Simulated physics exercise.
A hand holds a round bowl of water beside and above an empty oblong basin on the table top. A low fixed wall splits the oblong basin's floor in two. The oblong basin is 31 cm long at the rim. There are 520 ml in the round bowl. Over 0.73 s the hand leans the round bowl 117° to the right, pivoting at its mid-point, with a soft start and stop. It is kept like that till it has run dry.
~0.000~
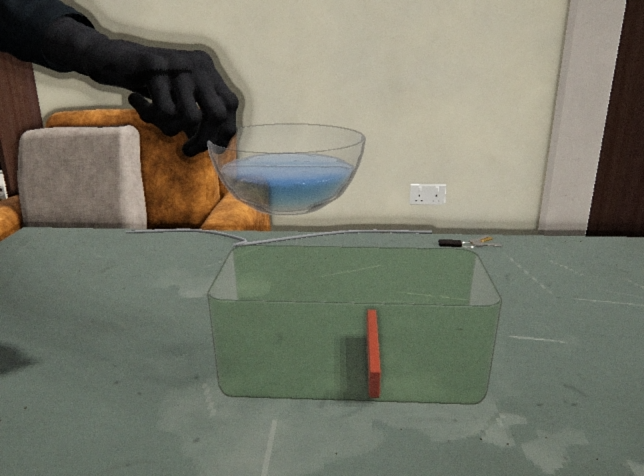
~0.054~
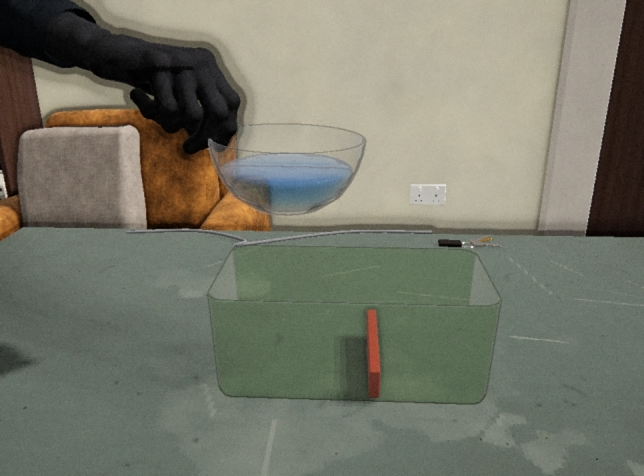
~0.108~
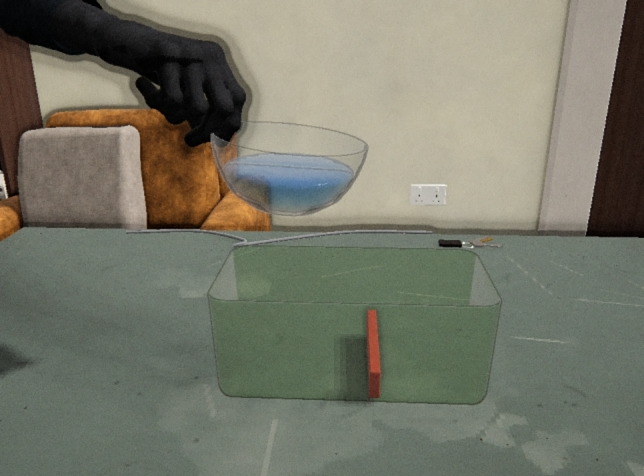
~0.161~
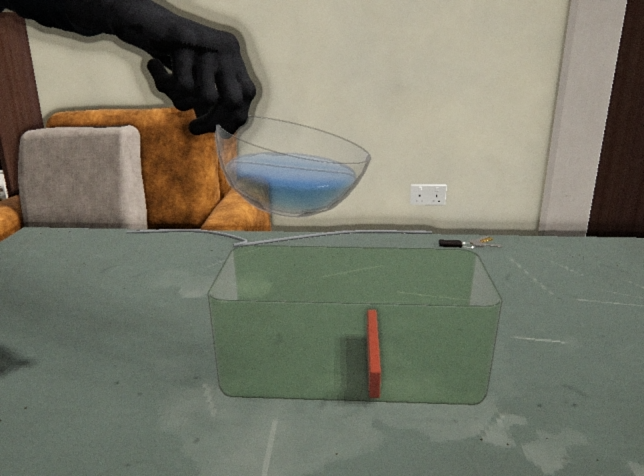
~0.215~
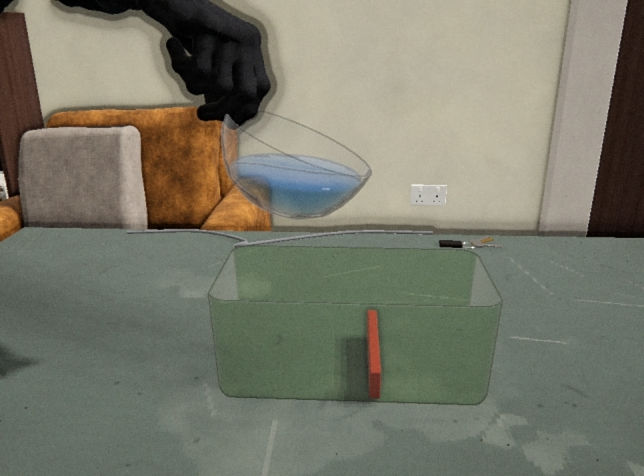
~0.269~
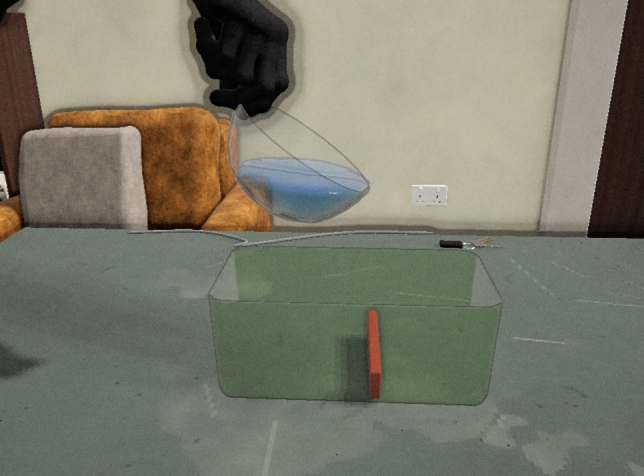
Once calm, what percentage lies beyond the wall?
The far part has some 57 per cent.
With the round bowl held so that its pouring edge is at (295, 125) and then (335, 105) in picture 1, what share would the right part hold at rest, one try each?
First 10, then 40 per cent.
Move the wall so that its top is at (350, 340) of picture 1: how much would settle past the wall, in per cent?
Then about 75 per cent.
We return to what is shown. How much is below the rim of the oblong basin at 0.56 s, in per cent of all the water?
About 72 per cent.
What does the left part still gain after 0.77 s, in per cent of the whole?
Near 5 in a hundred.
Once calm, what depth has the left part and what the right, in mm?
Some 8 mm on the left and 16 mm on the right.
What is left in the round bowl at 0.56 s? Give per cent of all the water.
Near 7 in a hundred.
After 0.56 s the tilt is 102° and 7 per cent is still to pour, 16 is left of the wall and 55 right of it.
After 0.77 s the tilt is 117° and 0 per cent is still to pour, 36 is left of the wall and 61 right of it.
After 0.99 s the tilt is 117° and 0 per cent is still to pour, 41 is left of the wall and 57 right of it.
After 1.23 s the tilt is 117° and 0 per cent is still to pour, 41 is left of the wall and 57 right of it.
In the end 41 per cent lies left of the wall, 57 right of it and 2 outside.
